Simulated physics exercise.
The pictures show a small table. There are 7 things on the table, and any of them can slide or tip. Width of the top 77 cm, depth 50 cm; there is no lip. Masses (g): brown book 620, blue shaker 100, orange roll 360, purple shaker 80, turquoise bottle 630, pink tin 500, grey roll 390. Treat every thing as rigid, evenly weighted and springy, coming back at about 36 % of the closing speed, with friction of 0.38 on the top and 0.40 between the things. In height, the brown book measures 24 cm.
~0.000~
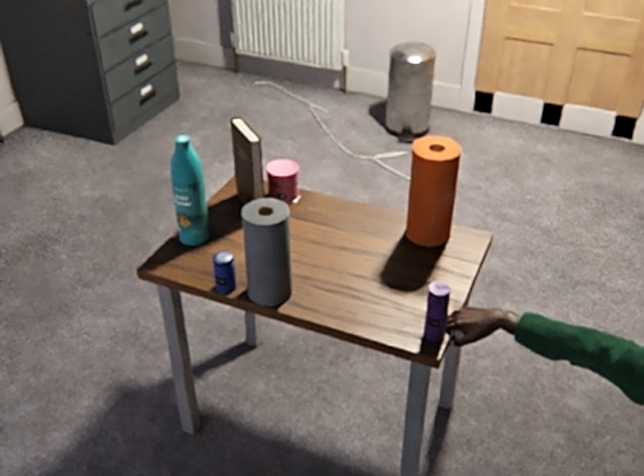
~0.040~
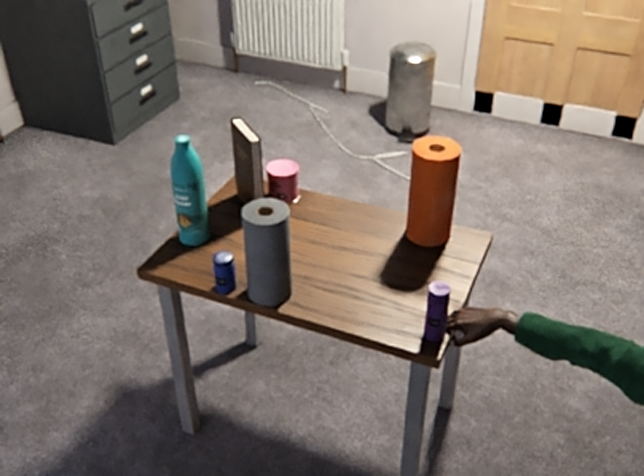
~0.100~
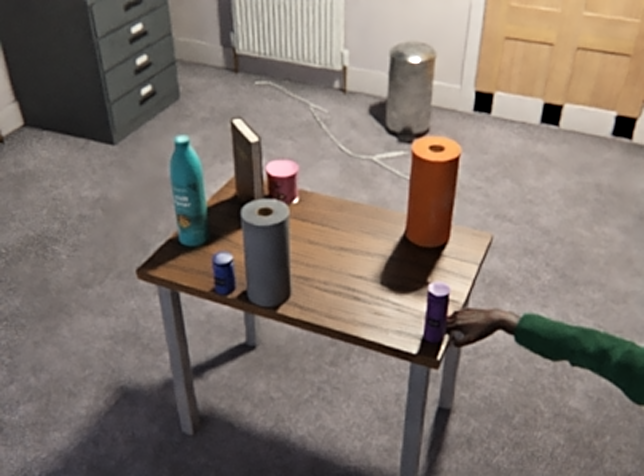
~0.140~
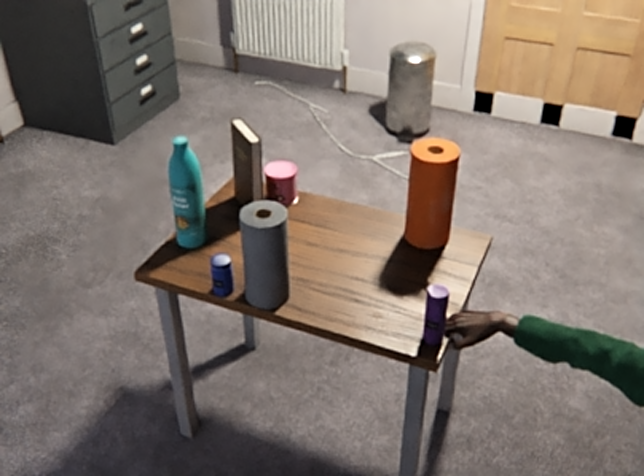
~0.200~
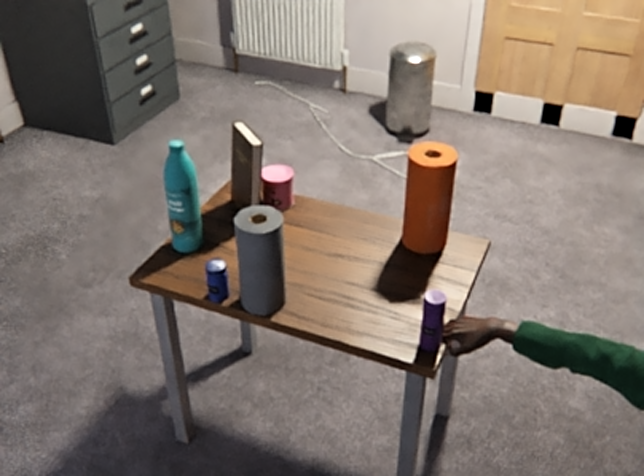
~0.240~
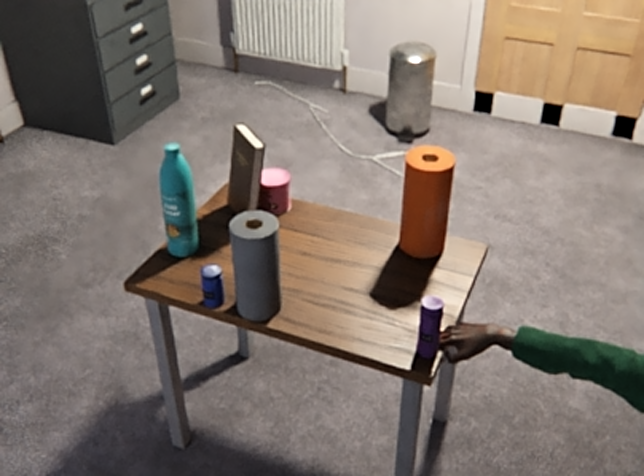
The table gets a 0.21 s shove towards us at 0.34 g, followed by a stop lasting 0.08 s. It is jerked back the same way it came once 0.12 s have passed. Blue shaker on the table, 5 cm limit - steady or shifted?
Shifted.
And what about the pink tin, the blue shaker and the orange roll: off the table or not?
Outcome: The pink tin remains on its support; the blue shaker departs its support; the orange roll remains on its support.
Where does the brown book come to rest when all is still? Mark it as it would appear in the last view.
Resting point, approx. (233, 230) px.
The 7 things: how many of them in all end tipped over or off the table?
That comes to 5.
After 0.64 s, table shifted 6 cm; blue shaker, purple shaker, turquoise bottle and grey roll now off the table; brown book 70° off upright; orange roll moved 4 cm.
After 0.84 s, brown book on its side; pink tin moved 2 cm.
After 1.14 s, as before.
In the end (1.4 s), off the table, blue shaker, purple shaker, turquoise bottle and grey roll; toppled on the table, brown book; the other 2 under 5 cm from the start.
